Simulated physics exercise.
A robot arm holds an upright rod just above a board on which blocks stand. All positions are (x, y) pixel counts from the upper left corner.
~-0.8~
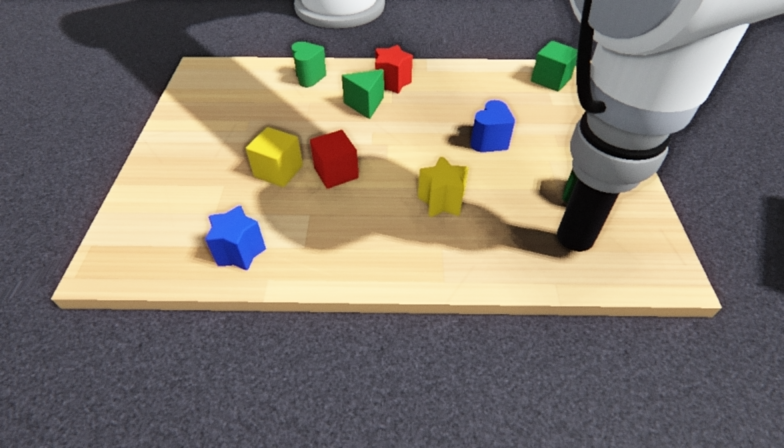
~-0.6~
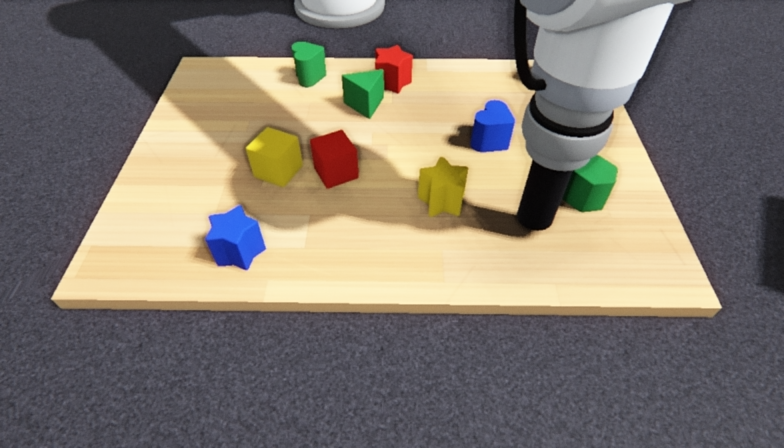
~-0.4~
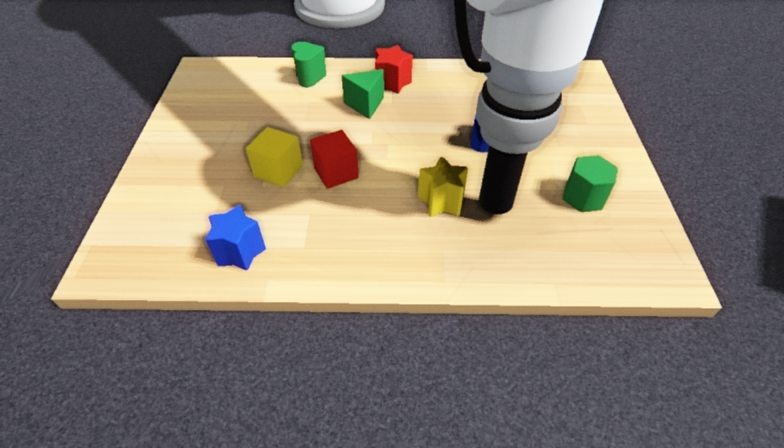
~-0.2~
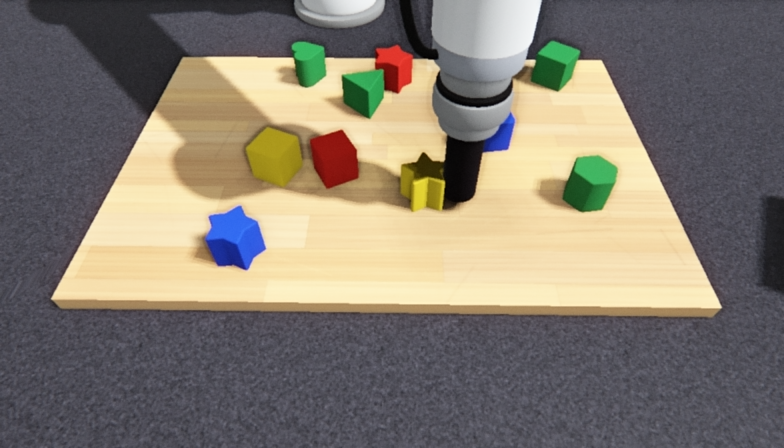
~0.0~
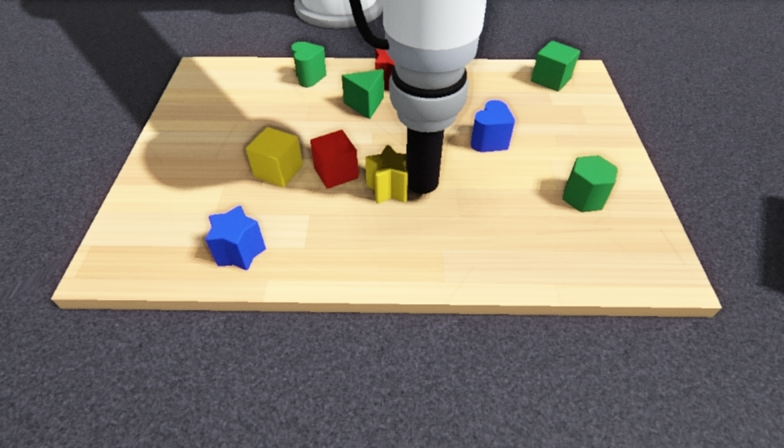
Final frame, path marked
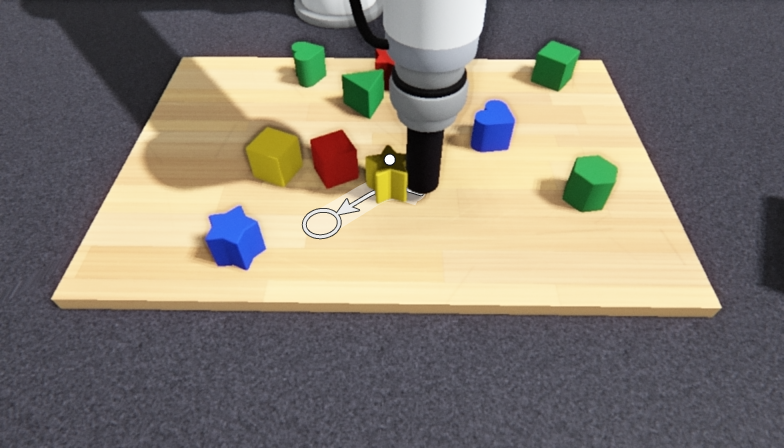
On a wooden board scattered with colored blocks, a robot arm moved its black rod leftward from the right side, met the yellow star, and pushed it a short way left toward the red block.
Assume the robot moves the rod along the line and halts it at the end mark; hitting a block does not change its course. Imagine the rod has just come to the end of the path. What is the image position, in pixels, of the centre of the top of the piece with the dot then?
The middle of its top is at (314, 166).
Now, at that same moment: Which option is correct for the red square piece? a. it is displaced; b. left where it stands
Choice a: It is displaced.
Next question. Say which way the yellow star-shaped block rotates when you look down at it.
With the clock.
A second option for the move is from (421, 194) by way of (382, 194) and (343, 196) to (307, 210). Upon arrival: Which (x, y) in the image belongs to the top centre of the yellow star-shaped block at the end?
Top centre: (289, 159).
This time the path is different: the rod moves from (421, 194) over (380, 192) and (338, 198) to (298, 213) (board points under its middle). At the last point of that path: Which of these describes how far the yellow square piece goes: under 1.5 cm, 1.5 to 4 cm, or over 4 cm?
Verdict: From 1.5 to 4 cm.
The drawn path runs from (421, 194) via (385, 189) and (353, 204), ending at (322, 223); the dot is on the yellow star-shaped block.
On the path given first. One third of the way, rod at (385, 178); red square piece at (321, 140); yellow star-shaped block at (351, 156).
Two thirds of the way, rod at (352, 193); yellow square piece at (269, 140), turned 15° anticlockwise; red square piece at (309, 138), turned 35° clockwise; yellow star-shaped block at (324, 162), turned 20° clockwise.
At the end, rod at (320, 212); blue star-shaped block not moved; yellow square piece at (269, 140), turned 15° anticlockwise; red square piece at (309, 138), turned 35° clockwise; yellow star-shaped block at (314, 166), turned 50° clockwise.
